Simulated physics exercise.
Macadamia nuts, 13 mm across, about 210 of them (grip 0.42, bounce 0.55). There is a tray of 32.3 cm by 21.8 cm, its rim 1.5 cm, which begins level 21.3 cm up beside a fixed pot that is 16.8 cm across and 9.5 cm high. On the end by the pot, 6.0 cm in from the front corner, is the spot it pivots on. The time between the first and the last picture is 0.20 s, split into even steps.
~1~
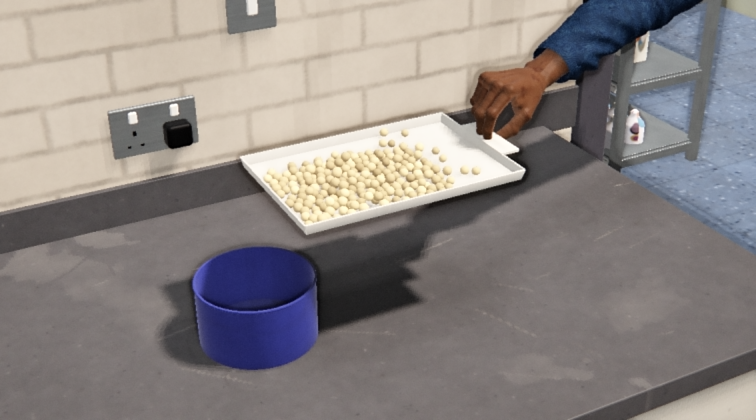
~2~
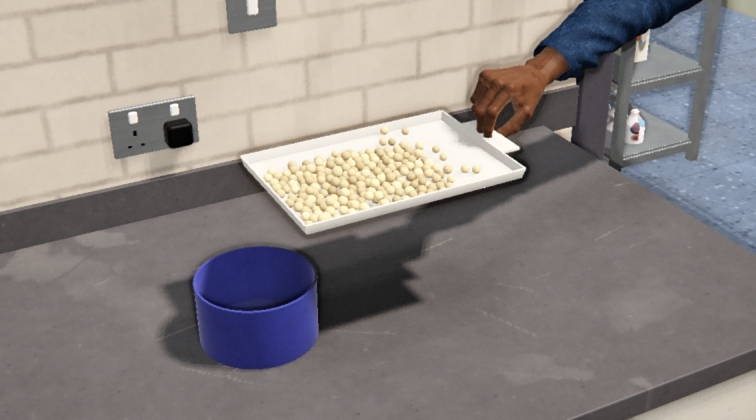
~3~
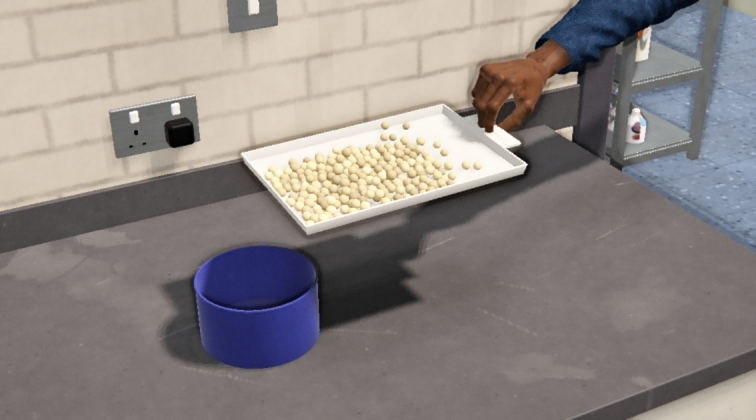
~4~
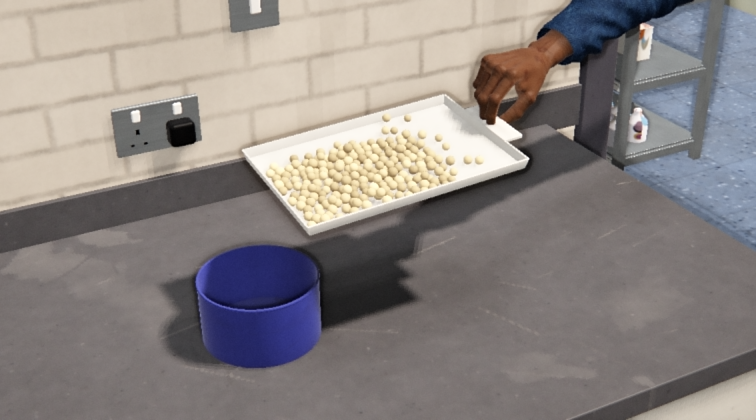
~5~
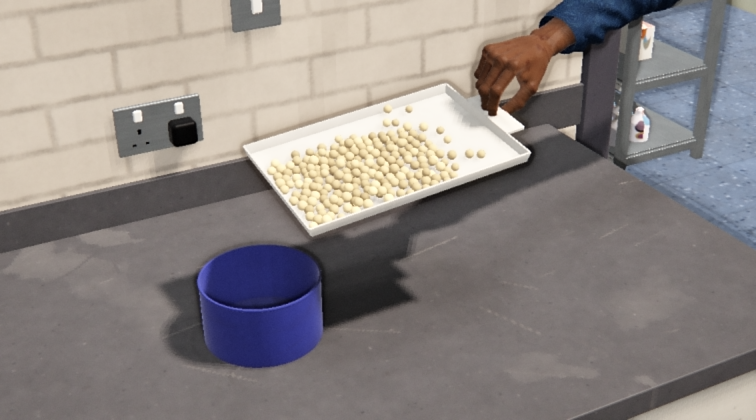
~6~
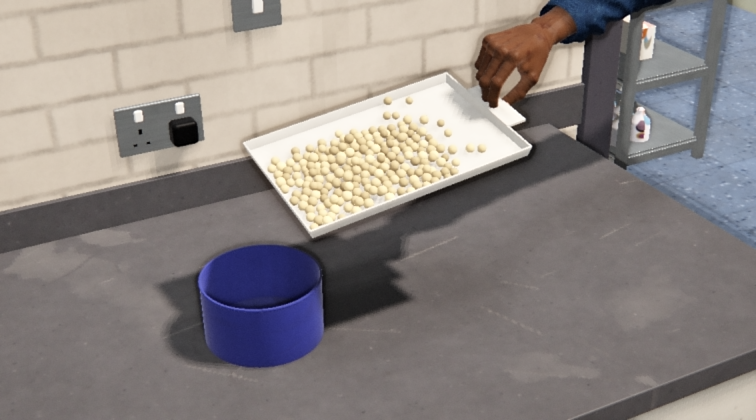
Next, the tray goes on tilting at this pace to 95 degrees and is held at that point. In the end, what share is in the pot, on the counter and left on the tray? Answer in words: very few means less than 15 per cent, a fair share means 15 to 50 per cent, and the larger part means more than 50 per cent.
Pot: Very few. Counter: The larger part. Left on the tray: Very few.
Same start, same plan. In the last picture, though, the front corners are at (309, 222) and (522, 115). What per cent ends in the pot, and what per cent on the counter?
You'd end with pot at 60 and counter at 40.
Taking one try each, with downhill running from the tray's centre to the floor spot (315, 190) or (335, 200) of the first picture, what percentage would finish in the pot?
Approximately 60 percent, then 35 percent.
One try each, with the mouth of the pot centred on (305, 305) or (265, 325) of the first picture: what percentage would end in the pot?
First try about 85 per cent, second try about 75 per cent.
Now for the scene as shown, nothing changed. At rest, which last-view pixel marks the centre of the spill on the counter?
Around (300, 406).
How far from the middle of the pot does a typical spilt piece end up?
Some 22 centimetres.
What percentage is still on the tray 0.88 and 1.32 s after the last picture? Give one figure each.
Estimates: 75; 0.
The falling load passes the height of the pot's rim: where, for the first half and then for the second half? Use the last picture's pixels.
The first half passes near (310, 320) and the second half near (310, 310).
Then, 0.53 s after the last picture, tilt 51 degrees; the tray holds 100 %, the pot 0 %.
Then, 0.88 s after the last picture, tilt 78 degrees; the tray holds 75 %, the pot 0 %.
Then, 1.32 s after the last picture, tilt 95 degrees; the tray holds 0 %, the pot 5 %.
In the end, pot 5 %, counter 95 %, tray 0 %.
